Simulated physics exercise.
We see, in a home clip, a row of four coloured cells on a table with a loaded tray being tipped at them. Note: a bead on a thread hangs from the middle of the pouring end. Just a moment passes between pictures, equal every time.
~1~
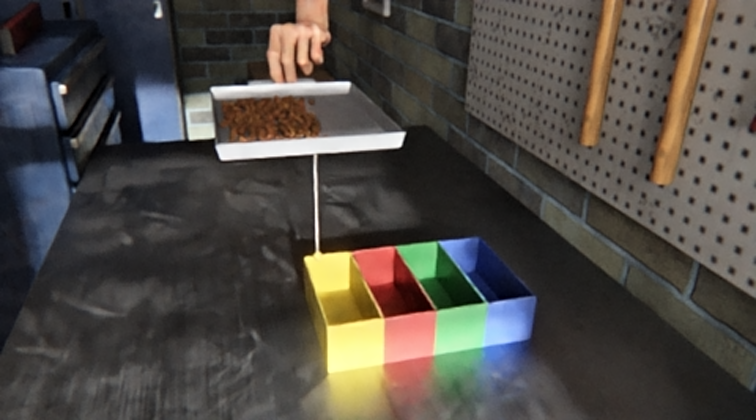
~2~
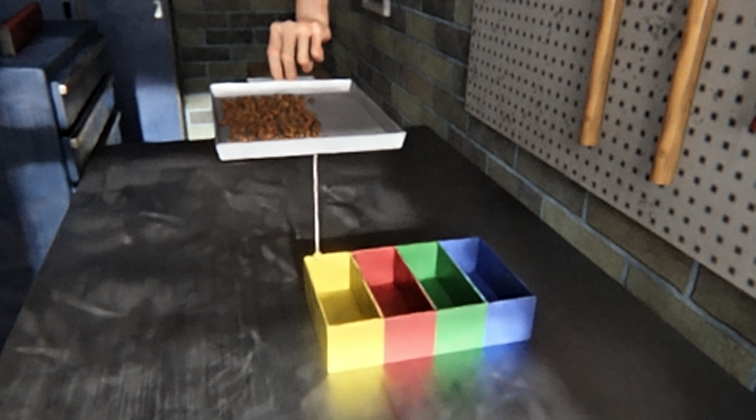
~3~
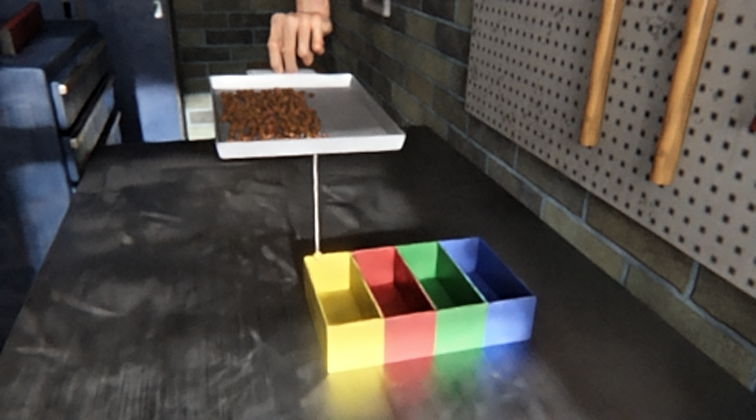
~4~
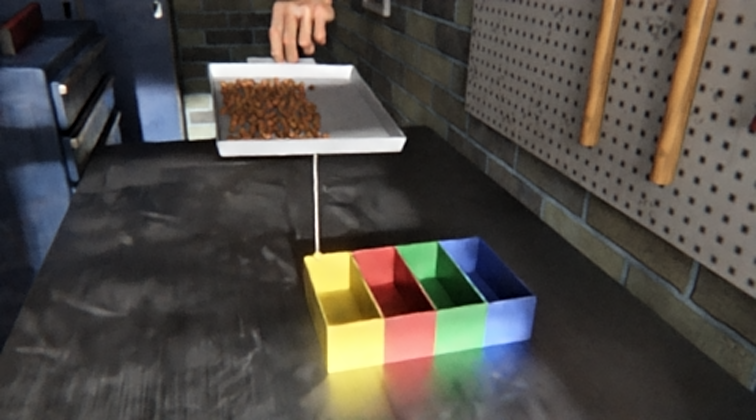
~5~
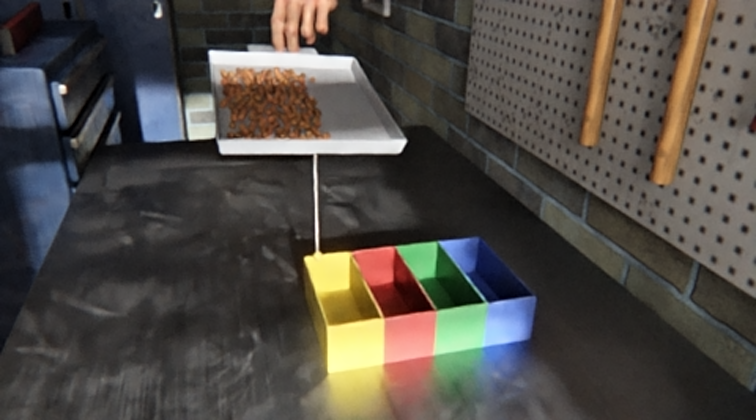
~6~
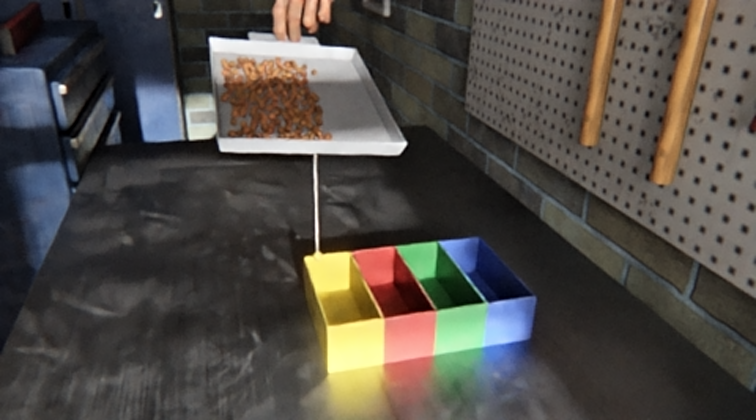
A white tray loaded with small brown pieces was slowly tilted by a hand raising its far side, its right front corner dipping slightly, while the yellow, red, green and blue compartments stayed still.
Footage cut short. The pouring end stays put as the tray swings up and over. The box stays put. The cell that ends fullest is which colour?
It is the red cell.
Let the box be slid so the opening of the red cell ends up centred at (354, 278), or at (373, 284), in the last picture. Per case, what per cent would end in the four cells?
Estimates in order: 100 percent, 100 percent.
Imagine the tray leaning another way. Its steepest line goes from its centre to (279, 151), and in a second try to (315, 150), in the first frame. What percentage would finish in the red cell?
Lab note: Try one about 0 %, try two about 20 %.
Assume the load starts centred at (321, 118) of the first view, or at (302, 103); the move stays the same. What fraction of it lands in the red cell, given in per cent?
In order, 60 per cent then 60 per cent.
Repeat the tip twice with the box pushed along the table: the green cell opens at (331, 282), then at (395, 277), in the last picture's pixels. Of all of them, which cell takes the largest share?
Going by the two tries in order: The cell in blue, then the cell in green.
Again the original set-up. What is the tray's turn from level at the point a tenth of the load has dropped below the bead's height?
Near 85 degrees.
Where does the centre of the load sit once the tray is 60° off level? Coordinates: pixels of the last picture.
The middle of the load sits near (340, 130).
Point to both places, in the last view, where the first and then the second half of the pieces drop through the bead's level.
First half (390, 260); second half (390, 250).
Soon after the last picture, tray tipped steeply; nearly all on the tray; a stray few in the green cell; a stray few in the red cell; a stray few falling or outside the box.
A little later, tray tipped right over; about a quarter on the tray; about a third in the red cell; a small part in the yellow cell; a small part in the green cell; about a quarter falling or outside the box.
Later still, tray tipped past a quarter turn; about two thirds in the red cell; about a quarter in the yellow cell; a small part in the green cell; a stray few in the blue cell; a stray few falling or outside the box.
At rest, tray tipped past a quarter turn; about two thirds in the red cell; about a quarter in the yellow cell; a small part in the green cell; a stray few in the blue cell; a stray few outside the box.
